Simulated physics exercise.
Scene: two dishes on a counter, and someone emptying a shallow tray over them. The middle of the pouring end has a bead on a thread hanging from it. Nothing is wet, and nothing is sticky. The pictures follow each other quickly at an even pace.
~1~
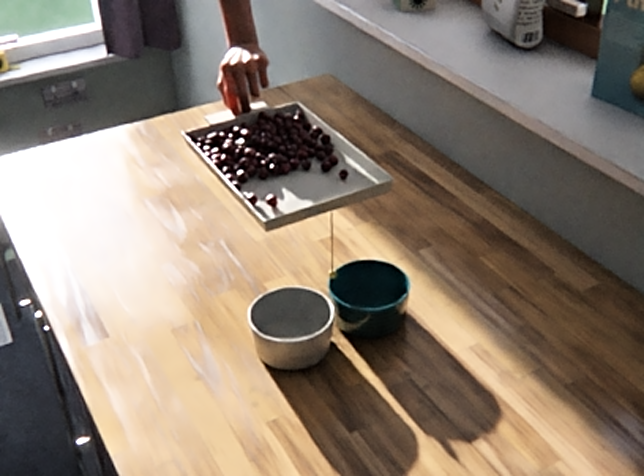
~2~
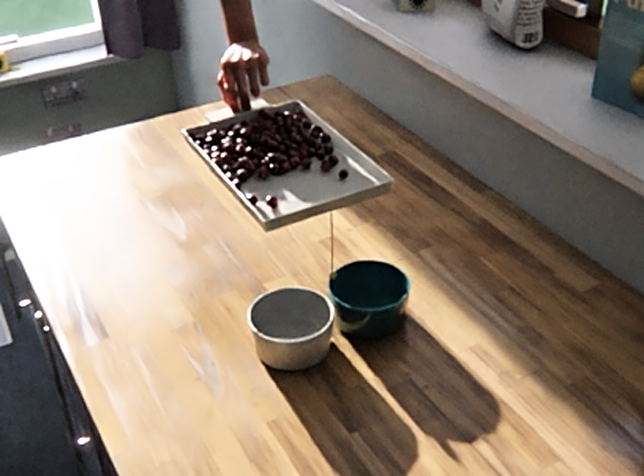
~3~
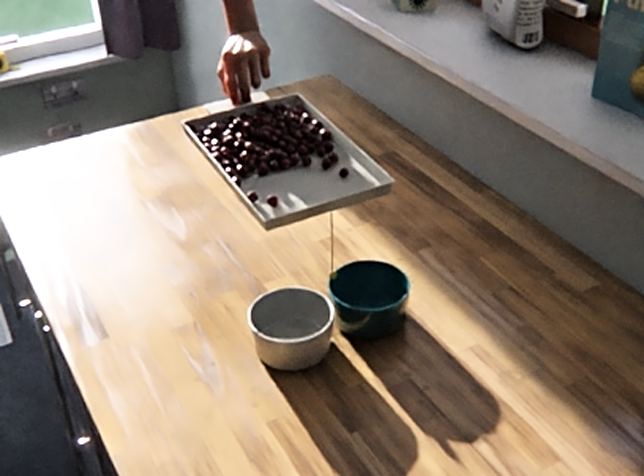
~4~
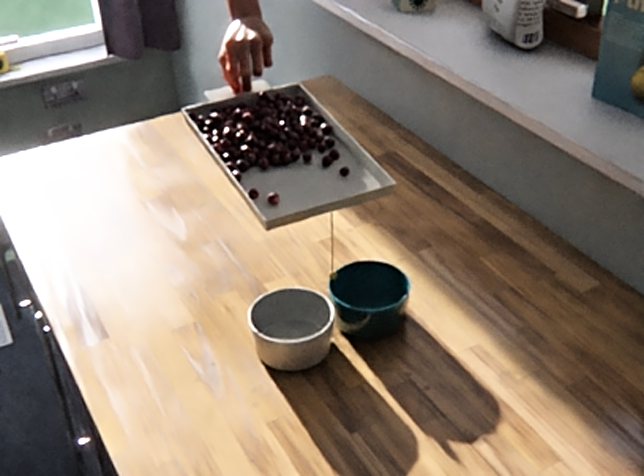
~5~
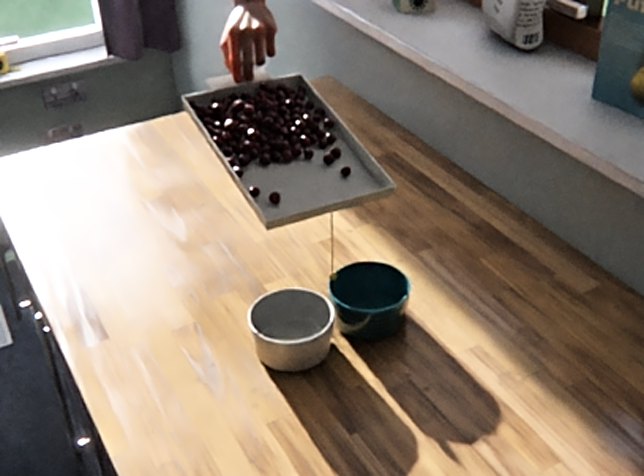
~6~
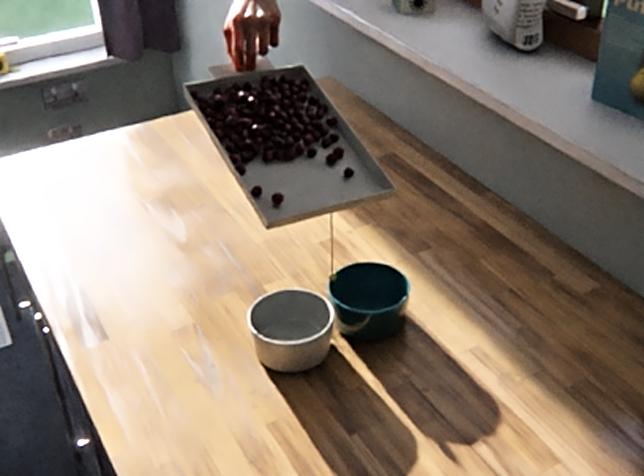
A shallow pale tray of dark red dried cherries is held by a hand above a sunlit wooden counter, seen from above at an angle. Beneath its near end, where a thread hangs, sit a whitish dish at left and a teal one at right, their shadows stretching toward the viewer. The hand stays level at first, then raises the far end, tilting the tray toward its near right corner as some cherries shift slightly, while the camera stays still.
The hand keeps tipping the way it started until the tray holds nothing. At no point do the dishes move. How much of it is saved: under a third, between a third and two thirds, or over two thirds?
Third to two thirds.
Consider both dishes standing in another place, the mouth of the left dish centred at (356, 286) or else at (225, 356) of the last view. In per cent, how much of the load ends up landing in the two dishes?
In order, 40 % and 10 %.
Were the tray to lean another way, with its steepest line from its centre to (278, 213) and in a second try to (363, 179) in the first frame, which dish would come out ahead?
One: The left dish. Two: The dish on the right.
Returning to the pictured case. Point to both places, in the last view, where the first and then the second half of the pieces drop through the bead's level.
Roughly at (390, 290) first, and then at (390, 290).
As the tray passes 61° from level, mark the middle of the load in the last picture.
Look close to (344, 184) in the last picture.
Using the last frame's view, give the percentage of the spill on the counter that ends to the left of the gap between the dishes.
Share to the left: Near 0 per cent.
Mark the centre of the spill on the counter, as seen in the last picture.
At about (459, 377).
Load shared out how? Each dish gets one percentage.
Left dish keeps 0 %, right dish keeps 50 %.
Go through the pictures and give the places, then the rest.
In the first frame, corners of the pouring end at (266, 218) and (390, 178), level; middle of the load at (262, 147), dried cherries; left dish at (312, 350); right dish at (391, 319); bead on its thread at (333, 275).
In the second frame, corners of the pouring end at (266, 219) and (390, 179), level; middle of the load at (262, 146).
In the third frame, corners of the pouring end at (266, 218) and (391, 180), tipped barely, lowest at the right corner; middle of the load at (262, 140).
In the fourth frame, corners of the pouring end at (267, 218) and (391, 182), tipped a little, lowest at the right corner; middle of the load at (262, 132).
In the fifth frame, corners of the pouring end at (268, 218) and (392, 185), tipped a little, lowest at the right corner; middle of the load at (264, 125).
In the sixth frame, corners of the pouring end at (269, 219) and (392, 187), tipped clearly, lowest at the right corner; middle of the load at (266, 119), a small part on the move; left dish at (311, 353); right dish at (391, 321).
Soon, tray tipped steeply; most on the tray; a stray few in the left dish; a stray few in the right dish; a stray few outside both; a small part in the air.
A while on, tray tipped right over; about two thirds on the tray; a stray few in the left dish; a small part in the right dish; about a quarter outside both; a small part in the air.
Towards the end, tray tipped past a quarter turn; a stray few in the left dish; about half in the right dish; about half outside both.
Finally, tray tipped past a quarter turn; a stray few in the left dish; about half in the right dish; about half outside both.
